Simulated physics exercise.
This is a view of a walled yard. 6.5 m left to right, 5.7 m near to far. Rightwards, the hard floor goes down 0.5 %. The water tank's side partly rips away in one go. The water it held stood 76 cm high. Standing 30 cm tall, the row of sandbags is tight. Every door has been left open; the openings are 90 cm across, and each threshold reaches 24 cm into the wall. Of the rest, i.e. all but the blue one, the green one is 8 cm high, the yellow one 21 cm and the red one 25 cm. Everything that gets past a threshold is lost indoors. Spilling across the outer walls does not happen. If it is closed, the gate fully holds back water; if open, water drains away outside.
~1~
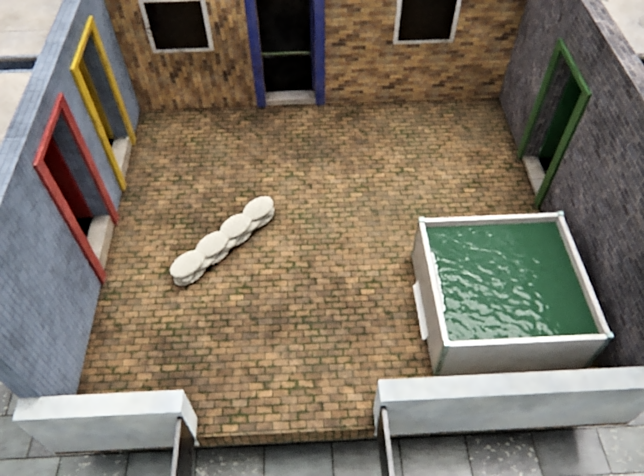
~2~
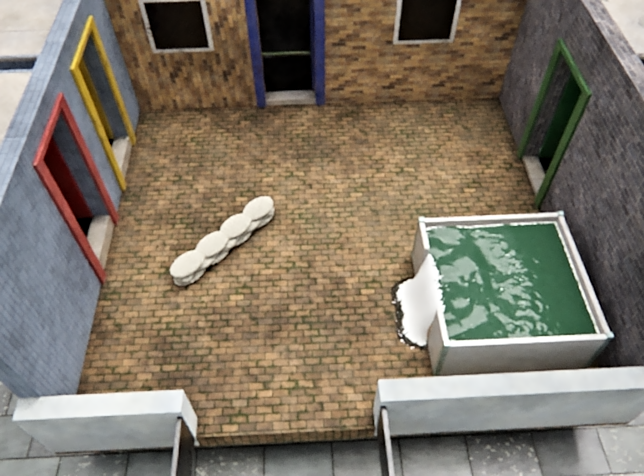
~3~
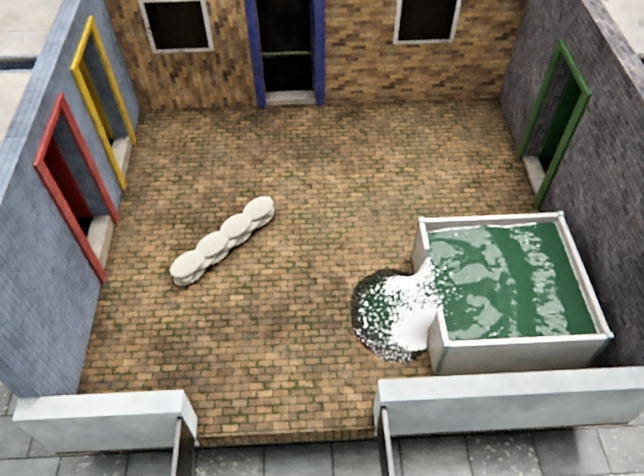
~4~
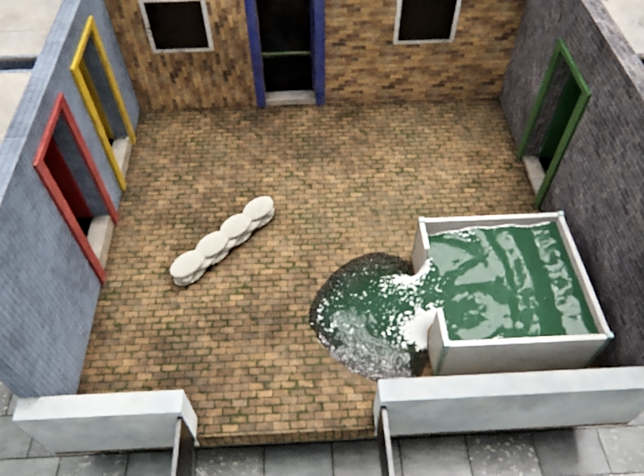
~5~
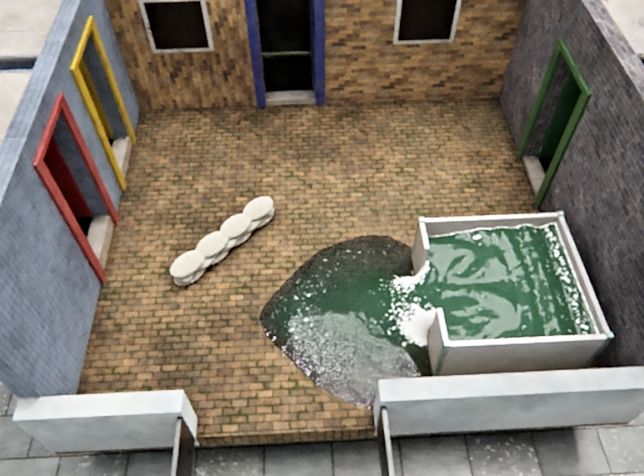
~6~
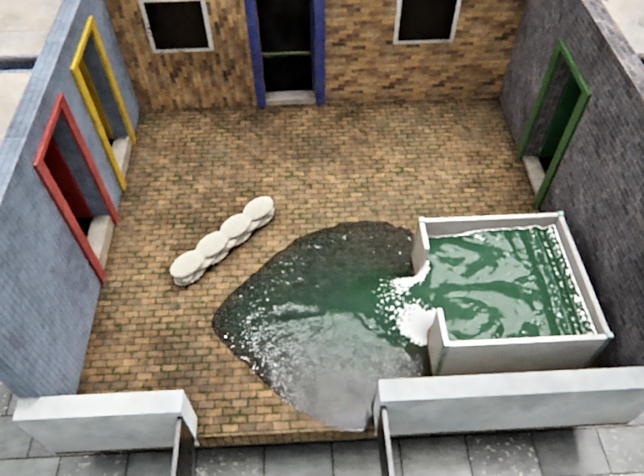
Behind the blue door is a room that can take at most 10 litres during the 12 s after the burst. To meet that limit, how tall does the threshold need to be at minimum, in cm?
At least 5.5 cm or so.
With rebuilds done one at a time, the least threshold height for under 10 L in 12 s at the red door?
Door red, min height approx. 5.0 cm.
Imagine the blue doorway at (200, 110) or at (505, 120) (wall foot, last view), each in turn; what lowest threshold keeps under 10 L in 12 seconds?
Roughly 7.5 and 8.0 cm.
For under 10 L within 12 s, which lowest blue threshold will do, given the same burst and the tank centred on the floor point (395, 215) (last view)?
At least some 11.5 centimetres tall.
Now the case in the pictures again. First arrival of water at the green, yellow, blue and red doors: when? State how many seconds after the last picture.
Front arrival: Green 8.0 seconds, yellow 2.4 seconds, blue 2.2 seconds, red 1.0 seconds.
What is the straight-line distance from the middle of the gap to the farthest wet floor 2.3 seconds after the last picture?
I make it some 5.4 m.
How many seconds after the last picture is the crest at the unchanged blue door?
Peak time: About 5.5 s.
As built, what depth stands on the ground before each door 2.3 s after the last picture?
Lab note, cm: Green 0; yellow 1; blue 2; red 6.
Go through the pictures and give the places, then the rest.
The water tank at (507, 277) is whole and still, 76 cm deep; the blue door at (288, 57) is dry, in the first frame.
The gap is at (429, 300), the front 0.4 m out at (403, 334); the back of the water tank holds 76 cm, in the second frame.
Water pours out at (429, 302) and has run 0.9 m, to (362, 332); about 12 cm deep outside, 76 cm at the back, in the third frame.
Water pours out at (429, 302) and has run 1.5 m, to (315, 322); about 8 cm deep outside, 74 cm at the back, in the fourth frame.
The gap is at (429, 302), the front 2.1 m out at (270, 328); the back of the water tank holds 66 cm, in the fifth frame.
The gap is at (429, 302), the front 2.8 m out at (220, 327); the back of the water tank holds 64 cm; 3.0 m in a straight line remain to the blue door at (288, 57), in the sixth frame.
Then, 0.7 s after the last picture water covers 35 % of the floor, deepest (42 cm) near (418, 314); it has not reached the blue door.
Then, 2.3 s after the last picture water covers 45 % of the floor, deepest (29 cm) near (75, 408); 2 cm at the blue door, 0 litres in over its 12 cm threshold.
Then, 11.3 s after the last picture water covers 95 % of the floor, deepest (10 cm) near (529, 244); 4 cm at the blue door, 0 litres in over its 12 cm threshold.
At the blue door as built, the water peaked near 9 cm, 5.7 s after the last picture.
With a threshold of 5 cm, 13 litres would have come in within the 12 s; with 6 cm, 6 litres. So under 10 litres takes about 5.5 cm.
